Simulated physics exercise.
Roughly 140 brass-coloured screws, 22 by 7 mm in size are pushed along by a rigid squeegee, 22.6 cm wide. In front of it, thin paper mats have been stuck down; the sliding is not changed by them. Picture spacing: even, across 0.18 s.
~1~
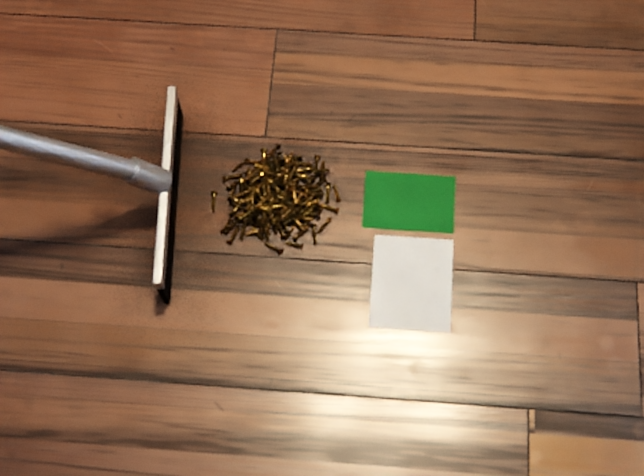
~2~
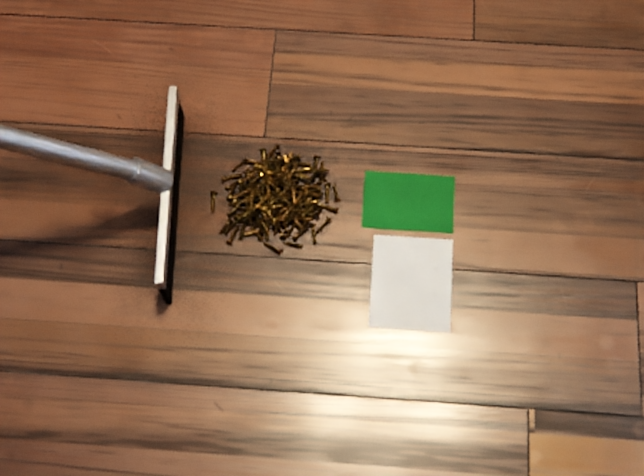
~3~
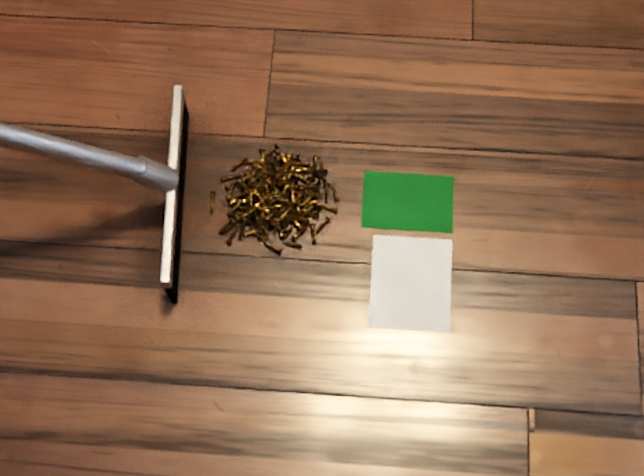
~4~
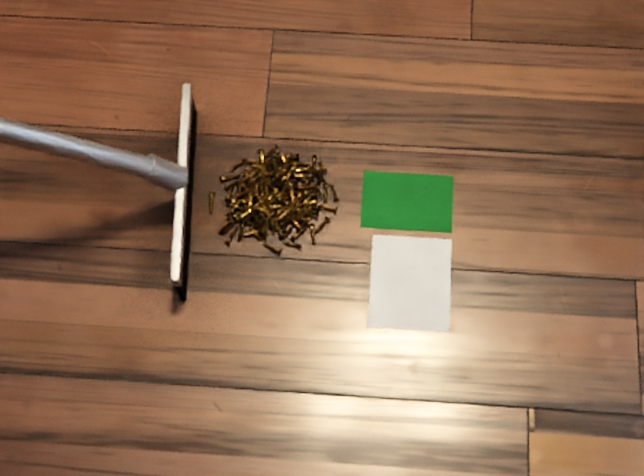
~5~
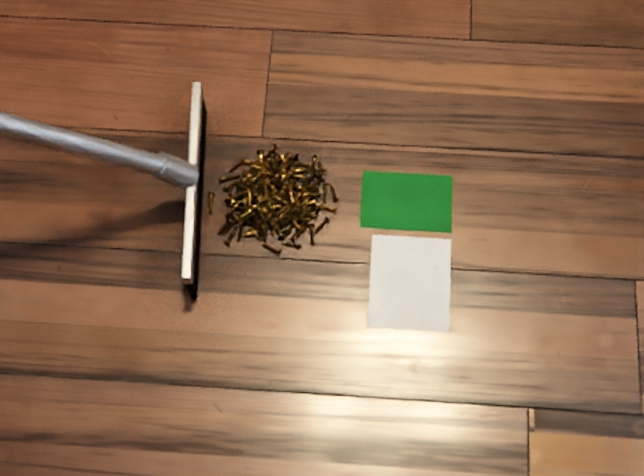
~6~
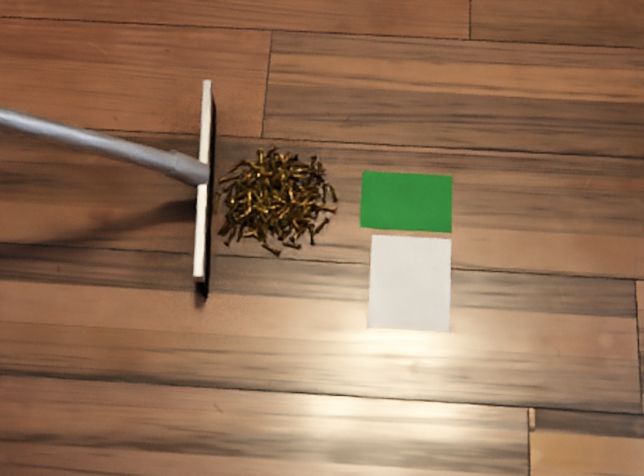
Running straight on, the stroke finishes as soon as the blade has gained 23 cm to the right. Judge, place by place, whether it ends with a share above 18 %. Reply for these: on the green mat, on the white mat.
Green mat - above; white mat - not above.
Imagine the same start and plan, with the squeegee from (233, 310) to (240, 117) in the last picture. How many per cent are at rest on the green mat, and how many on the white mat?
Green mat: 30; white mat: 30.
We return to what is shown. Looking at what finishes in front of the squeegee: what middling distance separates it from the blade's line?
Distance: Approx. 3 cm.
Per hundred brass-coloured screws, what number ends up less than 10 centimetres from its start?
0 per cent, about.
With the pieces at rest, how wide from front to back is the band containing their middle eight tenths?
About 12 cm.
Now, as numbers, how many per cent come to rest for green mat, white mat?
Result: Green mat = 40; white mat = 10.
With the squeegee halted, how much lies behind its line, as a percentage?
About 0 in a hundred.
Then, 0.31 s after the last picture, squeegee 14 cm from its start, spill 12 cm wide; off the mats 100 %.
Then, 0.61 s after the last picture, squeegee 24 cm from its start, spill 15 cm wide; white mat 5 %, green mat 45 %, off the mats 50 %.
Then, 0.87 s after the last picture, squeegee 24 cm from its start, spill 16 cm wide; white mat 10 %, green mat 40 %, off the mats 50 %.
In the end, white mat 10 %, green mat 40 %, off the mats 50 %.
